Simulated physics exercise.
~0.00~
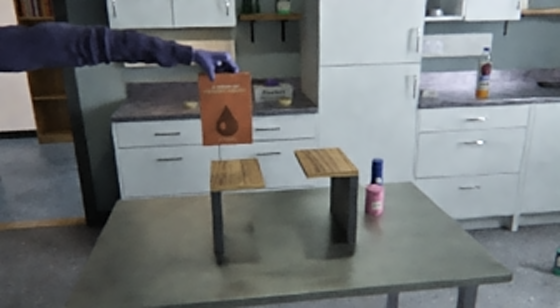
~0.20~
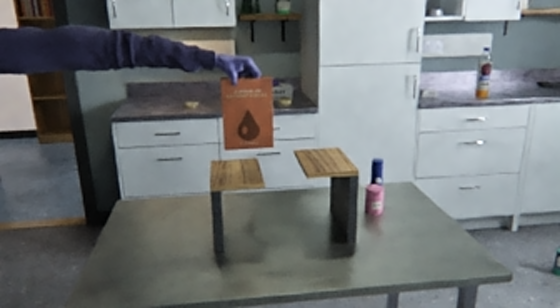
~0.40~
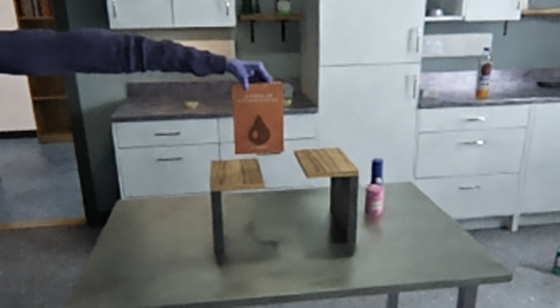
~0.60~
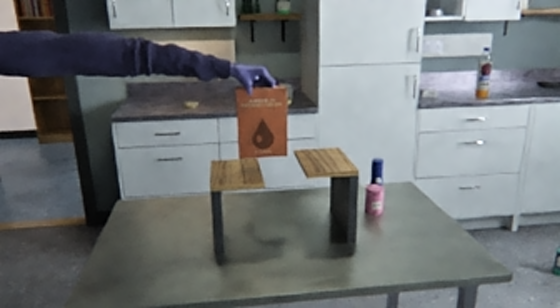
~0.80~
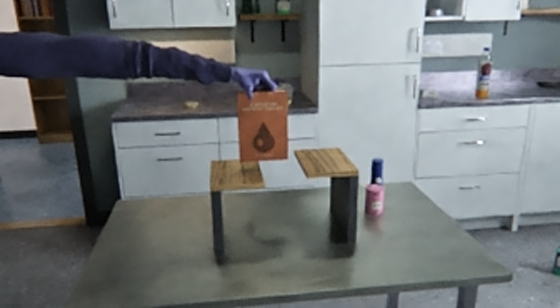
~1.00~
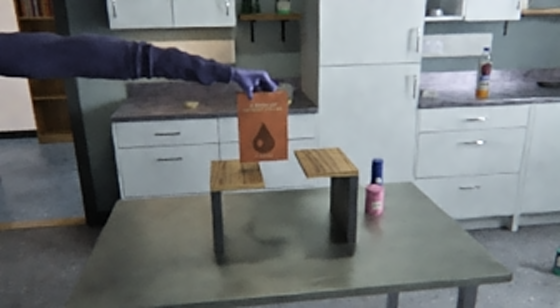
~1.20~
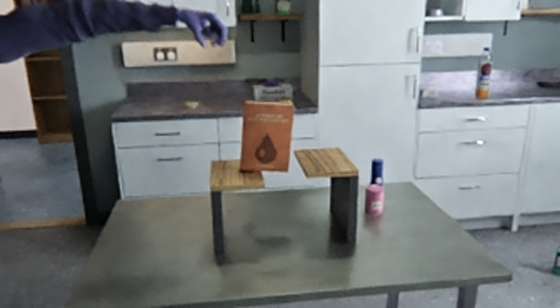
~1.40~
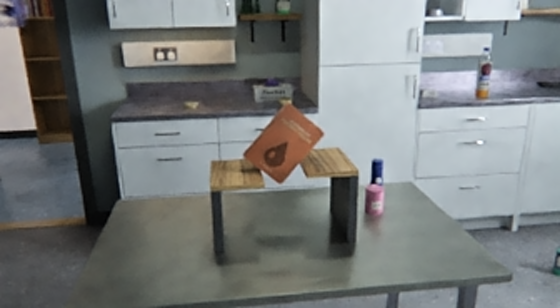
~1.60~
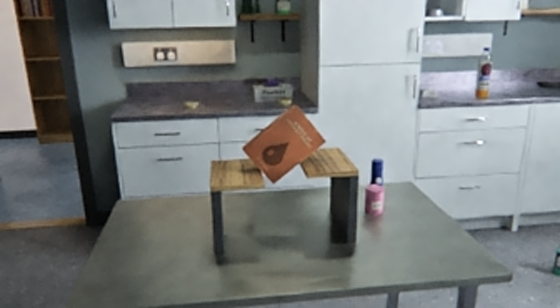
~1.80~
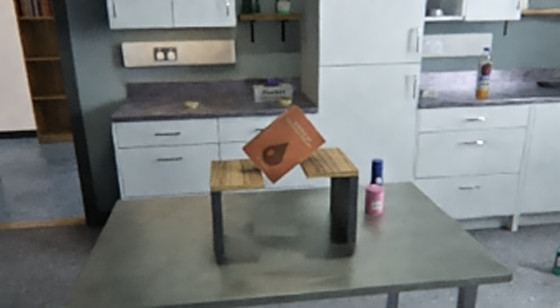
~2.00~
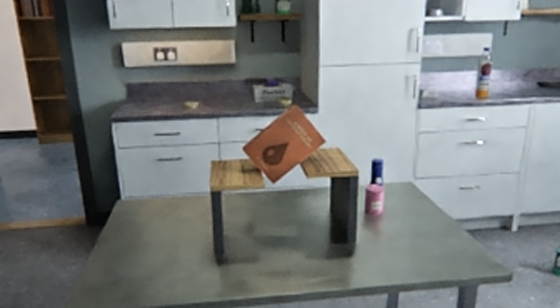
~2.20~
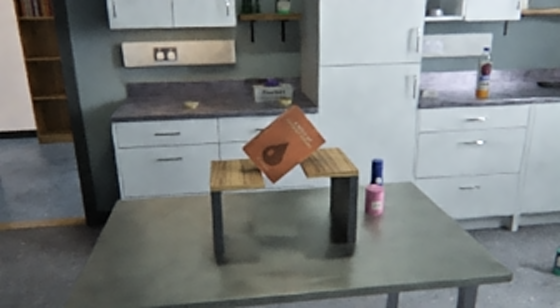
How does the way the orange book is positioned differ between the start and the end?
At the start the orange book is held upright by a hand above the stand. At the end it leans to the right, caught in the gap in the stand's top.
